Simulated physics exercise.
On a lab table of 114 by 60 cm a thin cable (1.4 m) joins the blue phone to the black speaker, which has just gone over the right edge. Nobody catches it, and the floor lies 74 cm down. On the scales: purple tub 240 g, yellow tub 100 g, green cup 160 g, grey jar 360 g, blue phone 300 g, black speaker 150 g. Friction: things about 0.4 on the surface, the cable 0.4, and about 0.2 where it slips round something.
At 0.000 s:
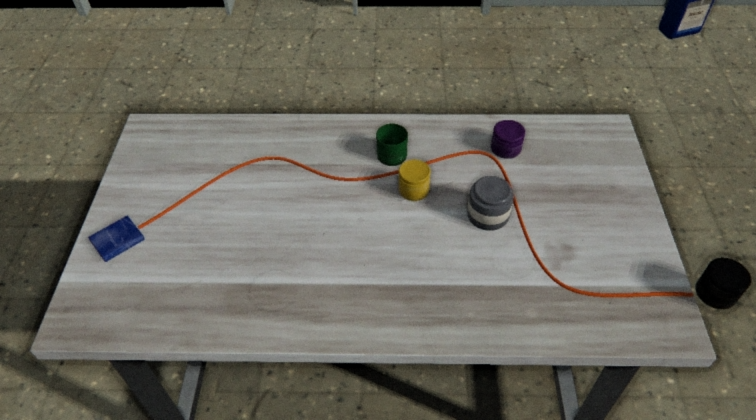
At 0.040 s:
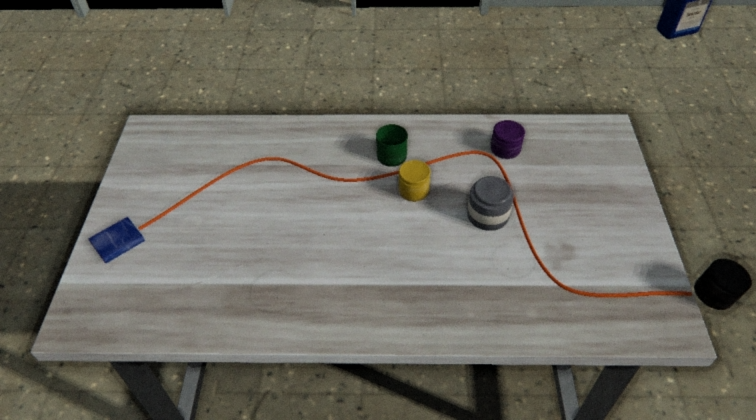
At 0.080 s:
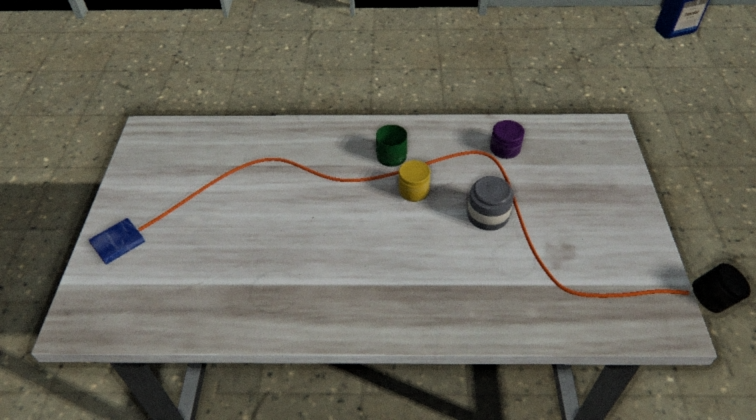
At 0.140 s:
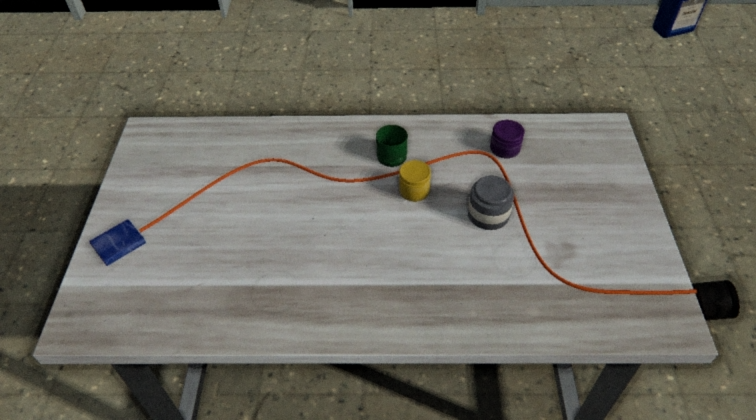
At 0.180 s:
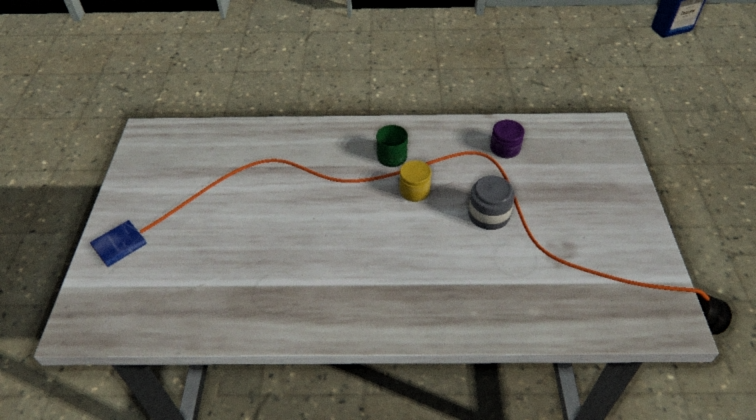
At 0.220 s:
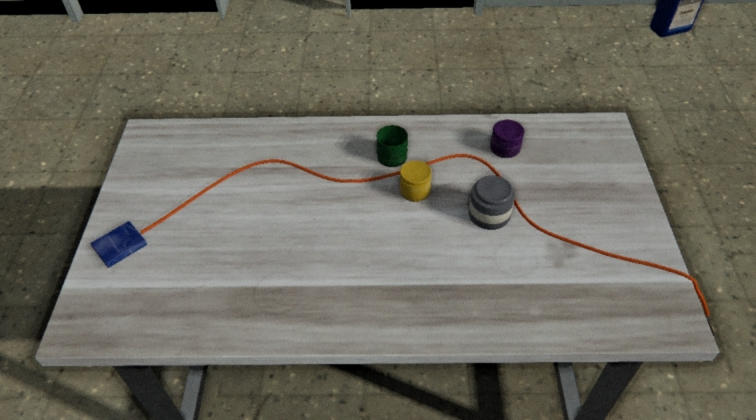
The clip opens on a pale wooden table holding four containers and a blue phone, with an orange cable winding across to a black speaker just past the right edge. The speaker turns over and drops out of view below the edge, while the cable's right part straightens and bends down over it.
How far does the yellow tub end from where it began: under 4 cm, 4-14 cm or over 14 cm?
Verdict: The yellow tub slides into the middle band.
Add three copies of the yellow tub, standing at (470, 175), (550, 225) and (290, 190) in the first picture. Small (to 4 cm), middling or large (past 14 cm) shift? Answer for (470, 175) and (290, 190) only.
In that order: Middling, small.
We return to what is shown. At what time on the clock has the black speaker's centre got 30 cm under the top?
About: 0.32 s.
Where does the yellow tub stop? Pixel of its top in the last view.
Around (424, 214).
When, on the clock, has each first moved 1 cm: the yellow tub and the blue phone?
Yellow tub 0.38 s, blue phone 0.38 s.
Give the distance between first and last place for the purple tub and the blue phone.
Purple tub 0 cm, blue phone 4 cm.
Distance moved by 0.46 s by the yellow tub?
About: Yellow tub 8 cm.
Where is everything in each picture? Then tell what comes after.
The first frame shows shows, yellow tub (415, 170); cable runs through (619, 295) (519, 216) (439, 160) (316, 172) (201, 189).
The second frame shows shows, black speaker (730, 274); cable runs through (618, 295) (438, 160) (201, 190).
The third frame shows shows, black speaker (728, 278); cable runs through (616, 295) (438, 160) (201, 190).
The fourth frame shows shows, black speaker (714, 301); cable runs through (623, 292) (438, 160) (201, 191).
The fifth frame shows shows, black speaker (705, 313); cable runs through (644, 285) (439, 160) (202, 192).
The sixth frame shows shows, yellow tub (416, 171); cable runs through (677, 272) (532, 224) (439, 160) (317, 174) (202, 193).
At 0.5 s, the cable's tail end at (160, 241); yellow tub 8 cm off its start, black speaker over the edge, blue phone 3 cm off its start.
At 0.7 s, the cable's tail end at (164, 241); yellow tub 11 cm off its start, black speaker over the edge, blue phone 4 cm off its start.
At 1.0 s, the cable's tail end at (167, 241); yellow tub 11 cm off its start at (424, 214), black speaker over the edge, blue phone 4 cm off its start at (141, 241).
At 1.2 s, the cable's tail end at (167, 241); yellow tub 11 cm off its start, black speaker over the edge, blue phone 4 cm off its start.
At 2.4 s, the cable's tail end at (167, 241); yellow tub 11 cm off its start at (424, 214), black speaker over the edge, blue phone 4 cm off its start at (141, 241).
